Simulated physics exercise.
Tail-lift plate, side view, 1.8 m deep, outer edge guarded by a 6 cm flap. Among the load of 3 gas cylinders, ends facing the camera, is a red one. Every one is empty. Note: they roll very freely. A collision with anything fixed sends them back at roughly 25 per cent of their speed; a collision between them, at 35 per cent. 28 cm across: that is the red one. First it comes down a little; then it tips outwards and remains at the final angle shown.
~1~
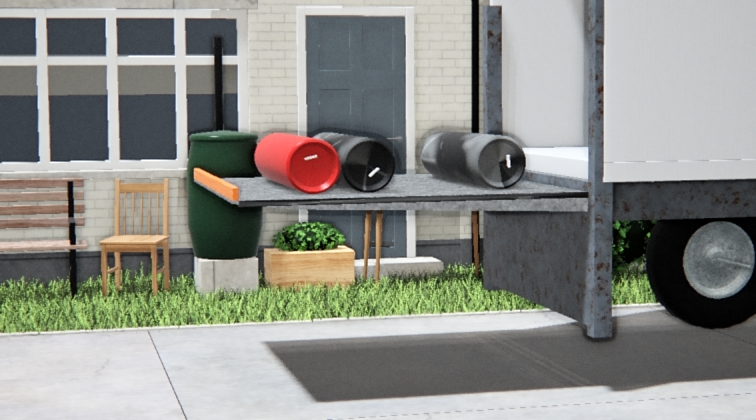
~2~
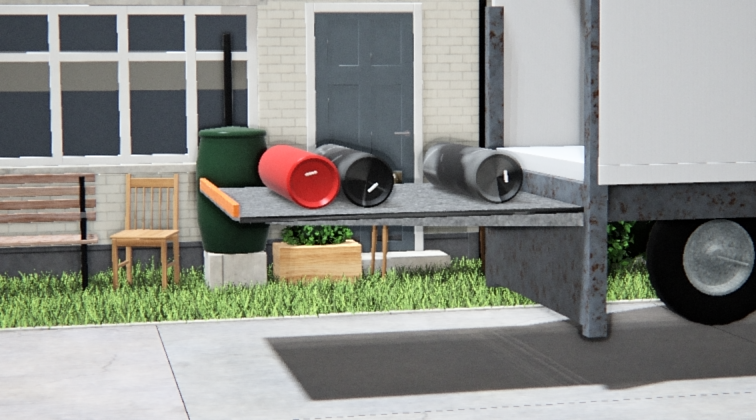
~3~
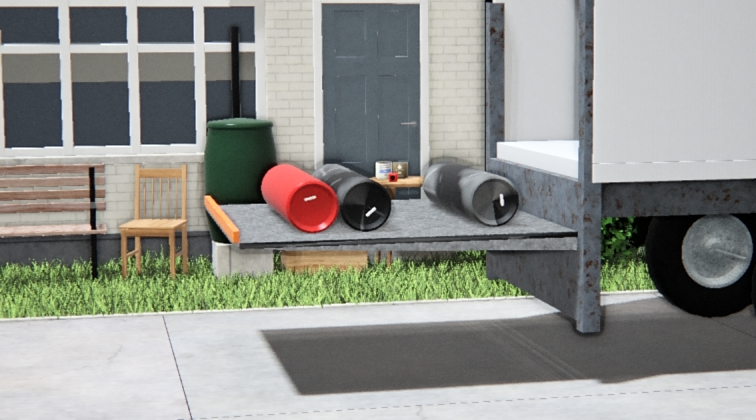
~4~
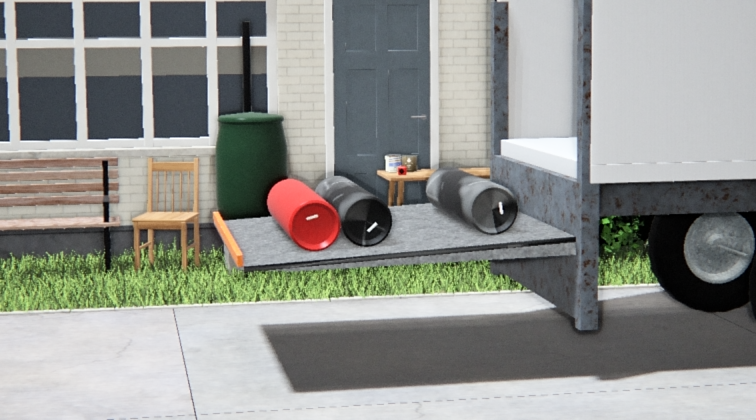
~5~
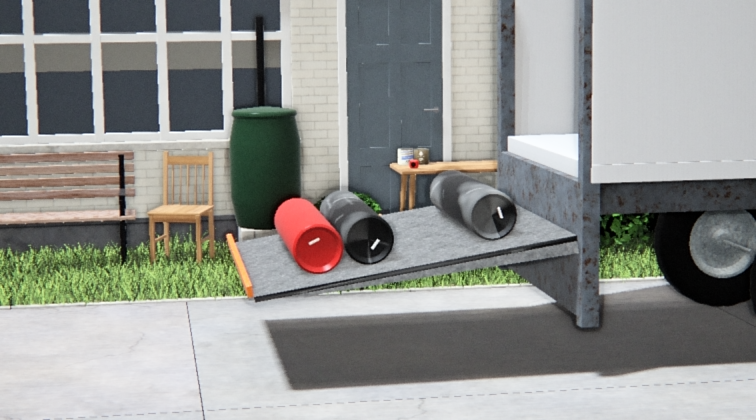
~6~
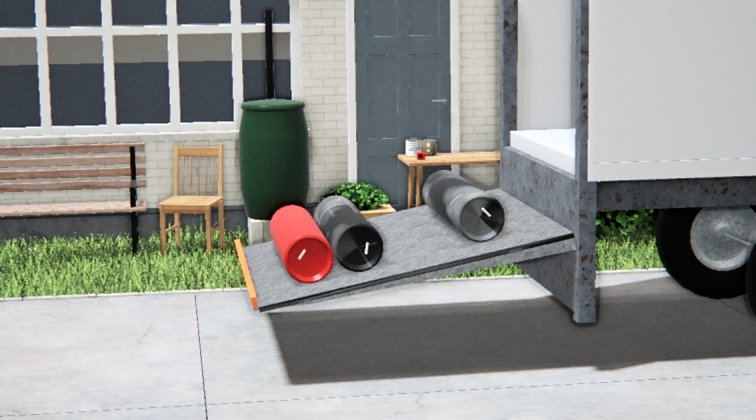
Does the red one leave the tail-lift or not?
Red: Over.
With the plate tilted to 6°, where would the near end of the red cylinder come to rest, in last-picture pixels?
It would finish close to (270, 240) in the last picture.
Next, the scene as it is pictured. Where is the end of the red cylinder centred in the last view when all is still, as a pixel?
Around (114, 363).
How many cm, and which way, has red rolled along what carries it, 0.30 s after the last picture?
By then red sits 25 left of where it began.
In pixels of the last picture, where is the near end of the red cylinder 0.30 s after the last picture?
(281, 267), more or less.
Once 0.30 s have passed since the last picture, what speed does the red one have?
Roughly 0.7 m/s.
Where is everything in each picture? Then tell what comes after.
The first picture shows red (314, 167); plate level; stop at (235, 194); 3 of the 3 make up the bottom layer on the plate.
The second picture shows red (314, 183); plate level.
The third picture shows red (313, 208); plate level.
The fourth picture shows red (315, 226); plate tilted 3°; stop at (240, 261).
The fifth picture shows red (319, 250); plate tilted 8°.
The sixth picture shows red (309, 260); plate tilted 11°; stop at (255, 302).
Another 0.3 s on from the last picture, red is on the plate, 15 cm from the stop, rolling left; 0 over the stop so far.
Another 0.5 s on from the last picture, red is on the plate, 10 cm from the stop, rolling left; 0 over the stop so far.
Another 0.9 s on from the last picture, red is on the plate, 5 cm from the stop, rolling left; 0 over the stop so far.
Another 1.2 s on from the last picture, red is over the stop and falling; 1 over the stop so far.
In the end (3.1 s after the last picture), red is on the ground; 1 over the stop so far.
